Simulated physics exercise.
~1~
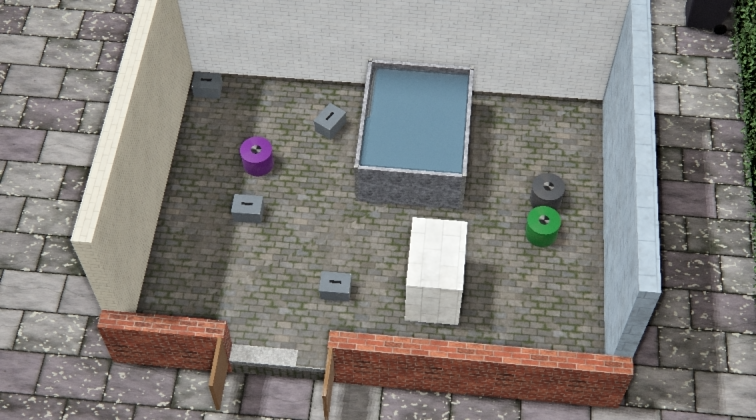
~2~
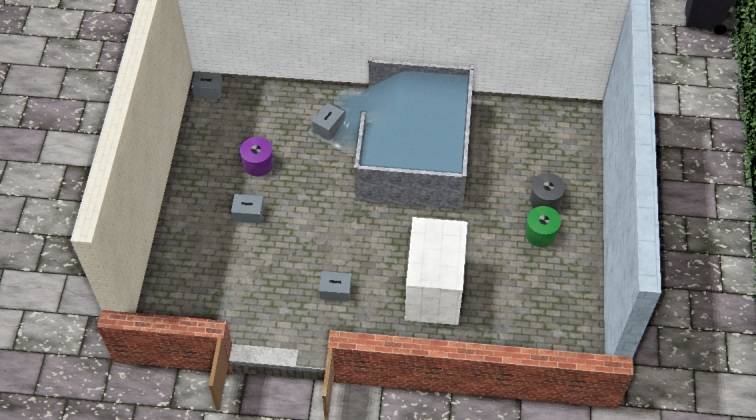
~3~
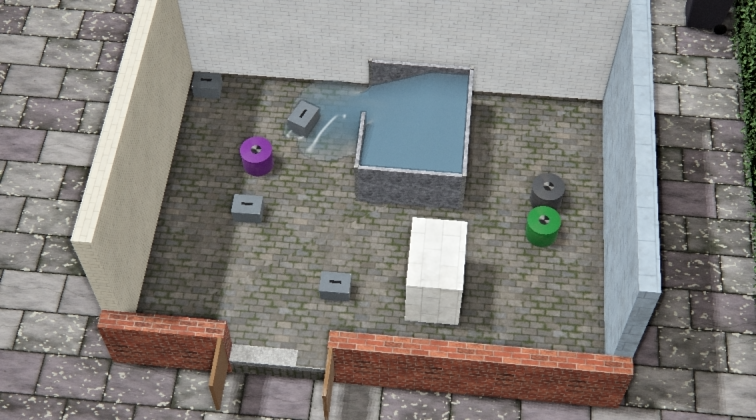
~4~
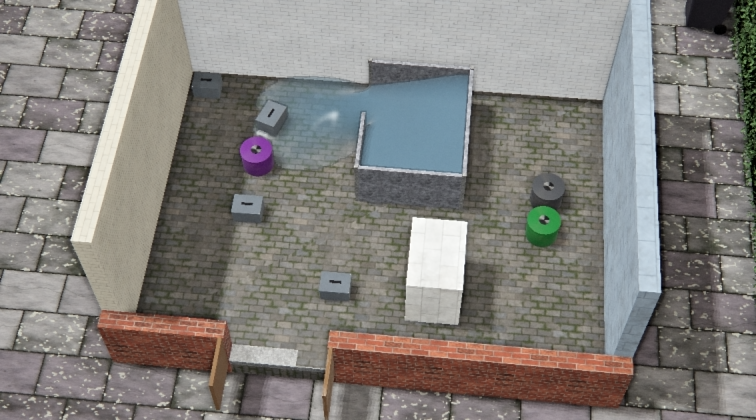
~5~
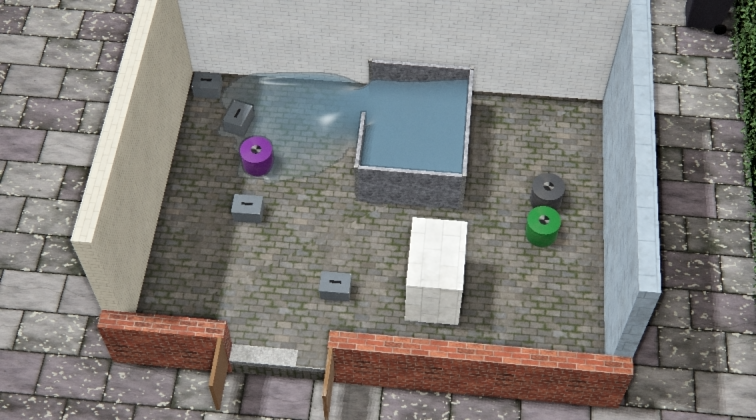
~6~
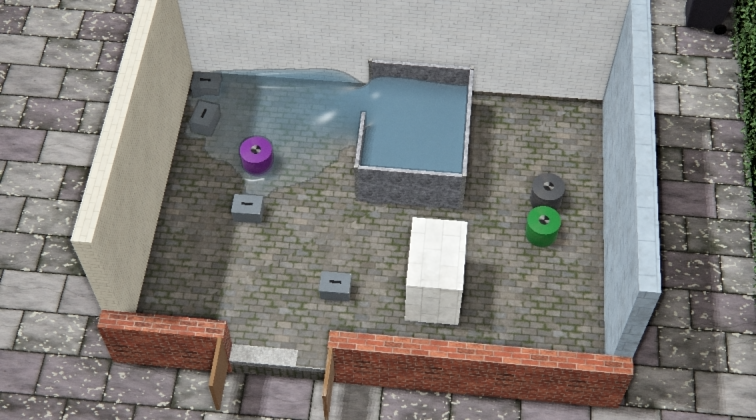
Water bursts from the tank's left side and spreads left, pushing one gray block along.
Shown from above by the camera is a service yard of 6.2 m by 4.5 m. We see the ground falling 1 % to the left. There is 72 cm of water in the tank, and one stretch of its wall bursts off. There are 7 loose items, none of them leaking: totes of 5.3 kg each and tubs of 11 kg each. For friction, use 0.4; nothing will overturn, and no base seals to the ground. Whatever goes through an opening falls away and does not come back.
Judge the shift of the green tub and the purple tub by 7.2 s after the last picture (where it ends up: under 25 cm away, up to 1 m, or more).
The green tub remains almost where it was, and the purple tub goes a long distance.
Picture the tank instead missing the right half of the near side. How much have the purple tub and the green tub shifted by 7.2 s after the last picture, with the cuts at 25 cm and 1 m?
First the purple tub: It holds steady; as for the green tub, it is carried a long way.
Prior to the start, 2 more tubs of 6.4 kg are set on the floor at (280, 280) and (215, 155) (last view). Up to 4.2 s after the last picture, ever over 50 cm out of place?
Beyond the mark, beyond the mark.
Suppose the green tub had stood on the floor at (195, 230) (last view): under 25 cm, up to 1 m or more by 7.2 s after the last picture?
As it turns out, it is swept away.
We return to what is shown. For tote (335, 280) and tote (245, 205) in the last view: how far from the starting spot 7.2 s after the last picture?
First 200 cm, then 100 cm.
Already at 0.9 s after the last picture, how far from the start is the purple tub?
By that time, close to 60 cm.
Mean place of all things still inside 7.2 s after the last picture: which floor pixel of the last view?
Roughly at (491, 231).
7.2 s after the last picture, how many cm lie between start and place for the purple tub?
Close to 500 cm by then.
Then, 0.9 s after the last picture the green tub is near (544, 220), 0.0 m from its start, aground; the purple tub is near (223, 175), 0.6 m from its start, aground; 0 of 7 are out; 2 afloat.
Then, 2.8 s after the last picture the green tub is near (544, 220), 0.0 m from its start, aground; the purple tub is near (283, 306), 2.5 m from its start, afloat; 0 of 7 are out; 3 afloat.
Then, 4.8 s after the last picture the green tub is near (544, 220), 0.0 m from its start, aground; the purple tub is near (514, 334), 4.5 m from its start, aground; 2 of 7 are out; 2 afloat.
Then, 7.2 s after the last picture the green tub is near (544, 220), 0.0 m from its start, aground; the purple tub is near (580, 286), 4.9 m from its start, afloat; 2 of 7 are out; 1 afloat.
